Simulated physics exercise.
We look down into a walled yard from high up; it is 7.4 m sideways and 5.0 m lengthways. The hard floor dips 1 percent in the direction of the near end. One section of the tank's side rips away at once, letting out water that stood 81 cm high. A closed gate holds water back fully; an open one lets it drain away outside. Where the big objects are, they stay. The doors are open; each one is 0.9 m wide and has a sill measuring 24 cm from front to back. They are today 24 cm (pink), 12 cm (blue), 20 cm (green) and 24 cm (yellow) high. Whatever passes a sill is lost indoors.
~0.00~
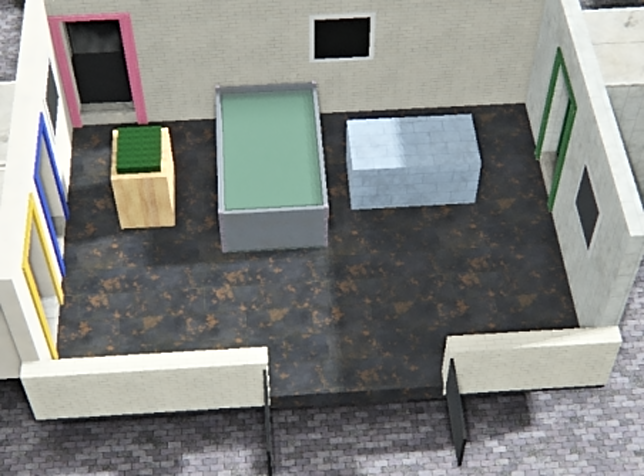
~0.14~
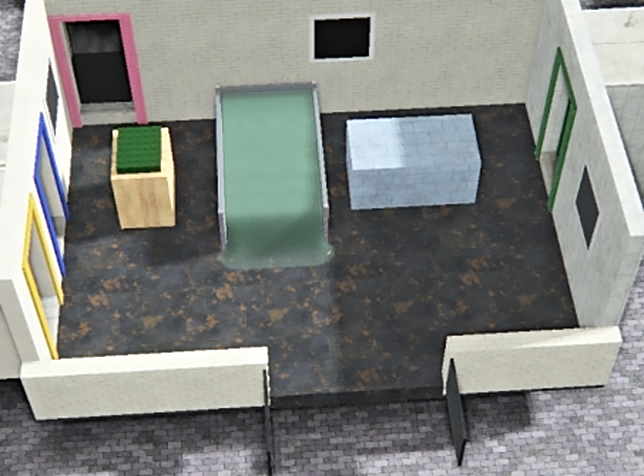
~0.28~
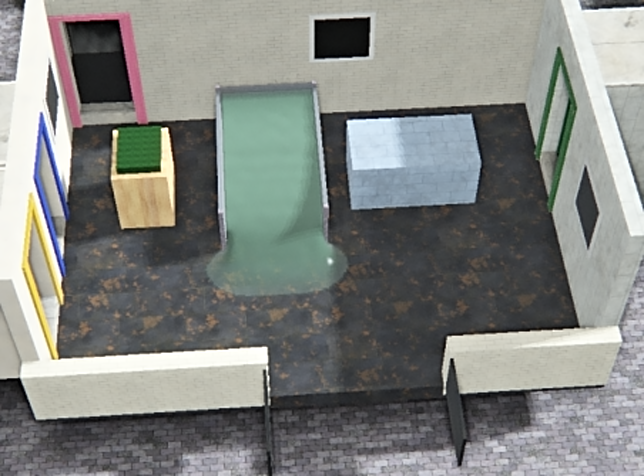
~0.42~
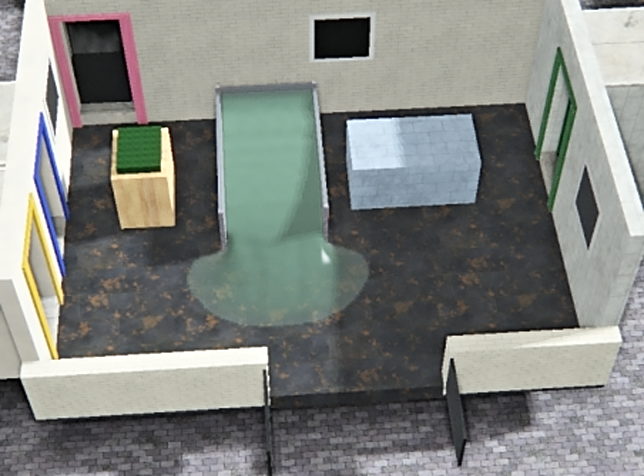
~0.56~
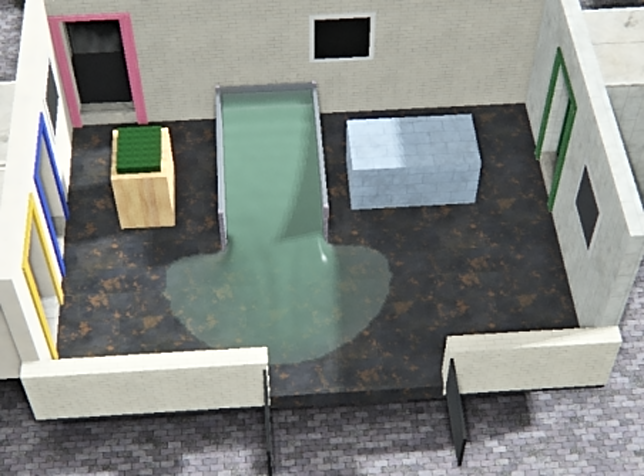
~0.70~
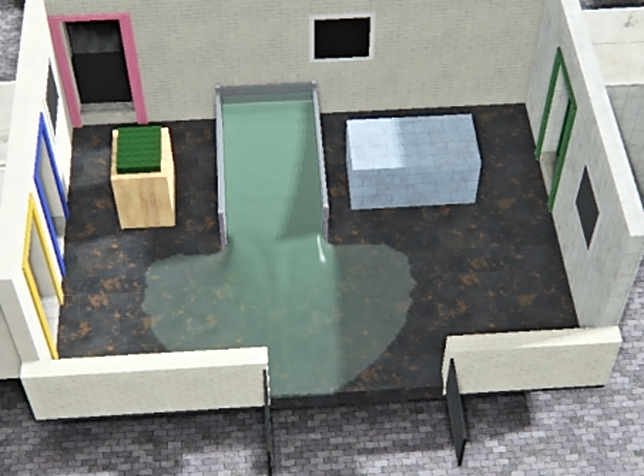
Greenish water pours from the near end of a gray rectangular tank in a walled yard, then fans out across the dark floor between a wooden planter and a pale blue block, reaching the open gap in the near wall.
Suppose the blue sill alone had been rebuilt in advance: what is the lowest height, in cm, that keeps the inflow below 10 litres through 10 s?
About 5 cm.
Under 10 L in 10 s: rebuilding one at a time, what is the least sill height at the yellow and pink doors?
Close to 21 cm (yellow) and close to 15 cm (pink).
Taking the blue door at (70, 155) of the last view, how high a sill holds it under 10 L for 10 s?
It needs about 10.5 cm.
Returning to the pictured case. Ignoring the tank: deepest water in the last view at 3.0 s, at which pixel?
Look close to (54, 394).
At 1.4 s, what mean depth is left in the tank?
Some 43 cm.
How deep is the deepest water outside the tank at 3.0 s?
I'd put it near 35 cm.
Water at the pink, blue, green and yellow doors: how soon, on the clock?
For pink it's 3.6 s, for blue 2.6 s, for green 4.5 s, and for yellow 2.0 s.
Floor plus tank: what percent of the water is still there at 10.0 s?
Roughly 44 %.
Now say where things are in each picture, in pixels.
The first picture shows the tank at (270, 149) is whole and still, 81 cm deep; the blue door at (52, 201) is dry.
In the second picture, the gap is at (275, 235), the front 0.3 m out at (263, 265); the back of the tank holds 81 cm.
In the third picture, water pours out at (275, 236) and has run 0.8 m, to (256, 292); about 13 cm deep outside, 81 cm at the back.
In the fourth picture, the gap is at (275, 237), the front 1.3 m out at (275, 322); the back of the tank holds 80 cm.
In the fifth picture, the front is at a hidden place, 1.9 m from the gap at (275, 238); 4.7 m2 of floor is wet, 73 cm left at the back.
In the sixth picture, the gap is at (275, 238), the front 2.5 m out at a hidden place; the back of the tank holds 68 cm; the blue door at (52, 201), 3.2 m from the gap, is still 1.6 m from the nearest water.
After 1.4 s water covers 30 % of the floor, deepest (40 cm) near (239, 383); it has not reached the blue door.
After 3.0 s water covers 45 % of the floor, deepest (35 cm) near (54, 394); 6 cm at the blue door, 0 litres in over its 12 cm sill.
After 10.0 s water covers 80 % of the floor, deepest (10 cm) near (63, 276); 8 cm at the blue door, 0 litres in over its 12 cm sill.
At the blue door as built, the water arrived by 2.6 s and peaked near 9 cm at 9.6 s.
Run again over the same 10 s with other heights there, 22 litres in over 3.5 cm, 4 litres over 6 cm. The limit of 10 litres is kept from about 5 cm up.
